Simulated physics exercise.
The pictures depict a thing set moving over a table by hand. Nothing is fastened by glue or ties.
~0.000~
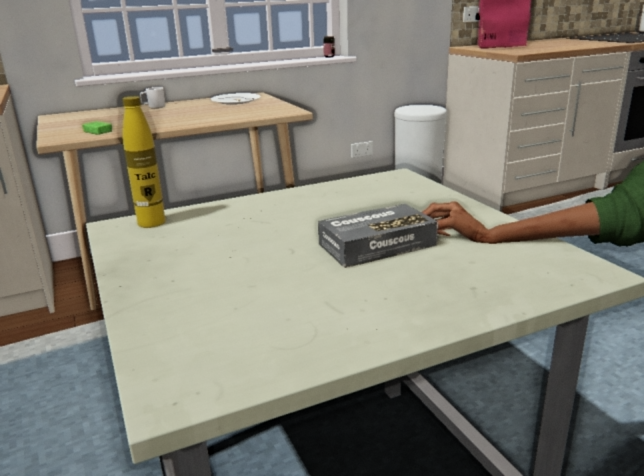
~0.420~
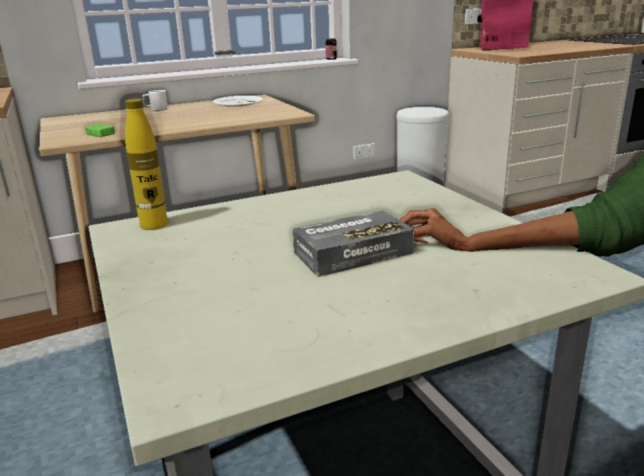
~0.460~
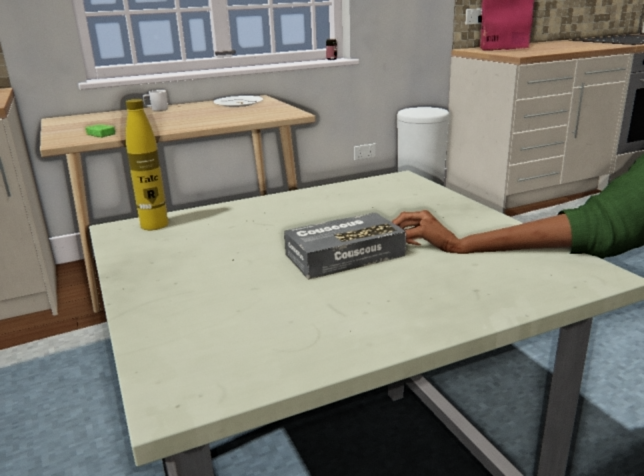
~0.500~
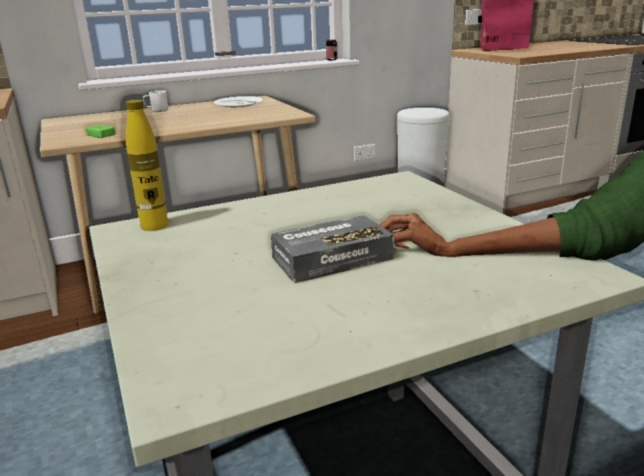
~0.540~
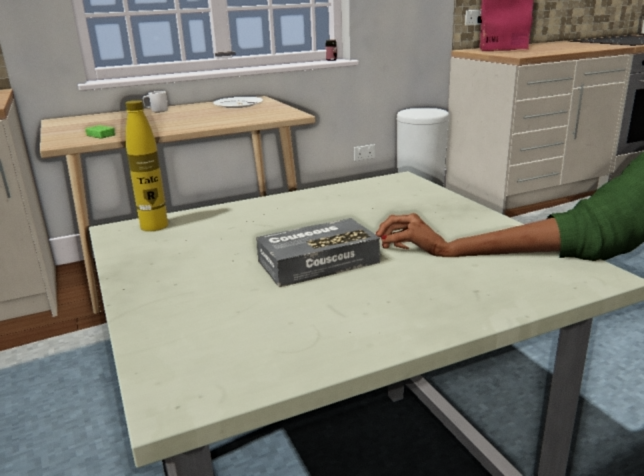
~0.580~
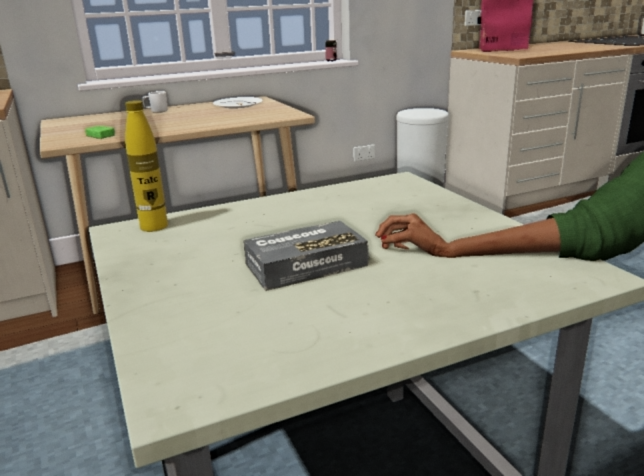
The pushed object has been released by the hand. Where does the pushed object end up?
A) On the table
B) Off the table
On the table.
After 0.82 s, grey packet slid a little near (276, 259).
After 1.06 s, grey packet resting near (276, 259).
At rest (1.3 s), moved from the start, grey packet. Seen from the same camera at the end, grey packet near (276, 259).
